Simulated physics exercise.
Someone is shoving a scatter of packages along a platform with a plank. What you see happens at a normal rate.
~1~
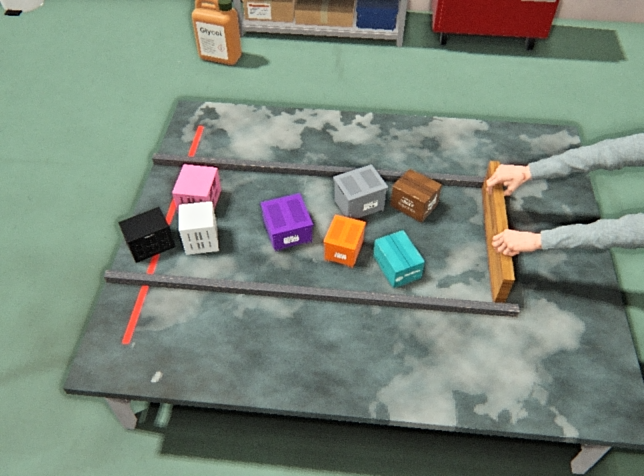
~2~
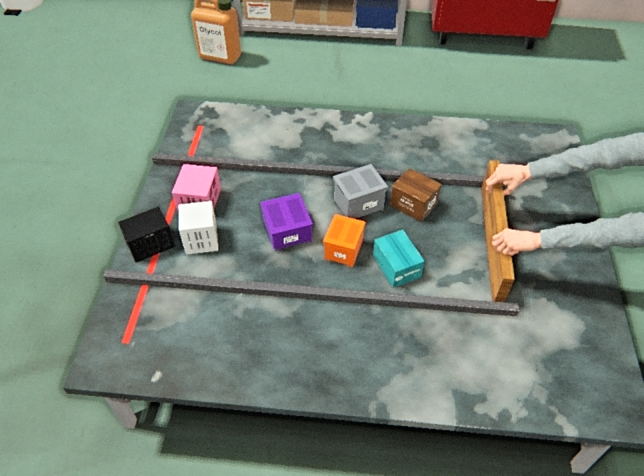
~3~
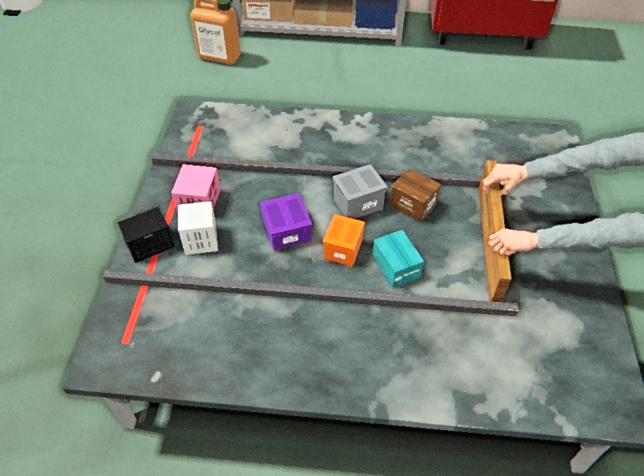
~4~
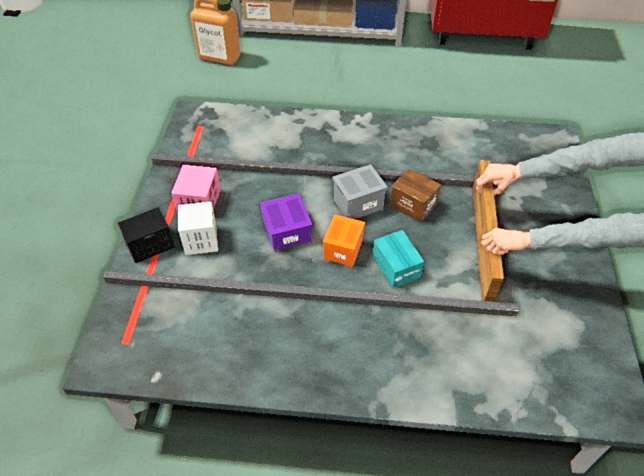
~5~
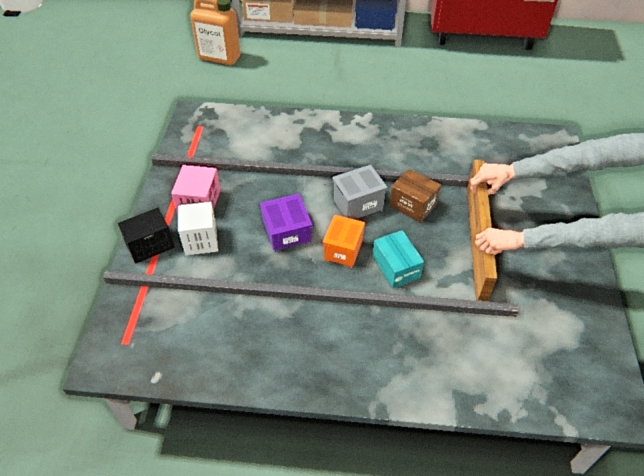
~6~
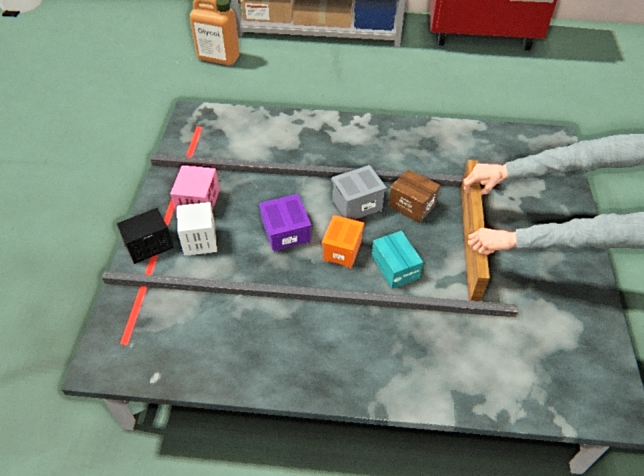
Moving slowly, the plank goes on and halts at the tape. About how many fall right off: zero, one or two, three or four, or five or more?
You'd find the ones that came down come in at more than four here.
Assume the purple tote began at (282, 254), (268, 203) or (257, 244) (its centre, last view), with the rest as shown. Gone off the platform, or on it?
First it tips off, next it tips off, and last it tips off.
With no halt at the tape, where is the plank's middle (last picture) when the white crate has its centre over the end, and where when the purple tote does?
Approx. (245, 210) / approx. (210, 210) for the other.
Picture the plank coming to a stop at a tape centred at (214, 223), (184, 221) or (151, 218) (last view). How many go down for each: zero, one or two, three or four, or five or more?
Going through the places as listed, I'd say just one or two, then three to four, then five or more.
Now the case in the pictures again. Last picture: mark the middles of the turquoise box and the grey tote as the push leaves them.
The turquoise box at (140, 237), the grey tote at (132, 202).
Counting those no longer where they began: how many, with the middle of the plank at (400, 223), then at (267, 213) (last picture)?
Answer - first 3, then 8.
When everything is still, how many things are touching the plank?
Contact count: 2.
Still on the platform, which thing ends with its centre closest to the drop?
That's the grey tote.
Soon after, none off yet; black crate at rest near (146, 236); pink crate at rest near (196, 192); white crate at rest near (197, 229).
After that, none off yet; black crate displaced a little near (133, 236); pink crate displaced a little near (183, 189); white crate displaced about its own width near (172, 231).
And then, two off so far; black crate off the edge near (70, 340); pink crate displaced about its own width near (168, 179); white crate on its way down near (92, 270).
In the end, the number that fall off is five or more; gone, orange tote, purple tote, white crate, pink crate and black crate.
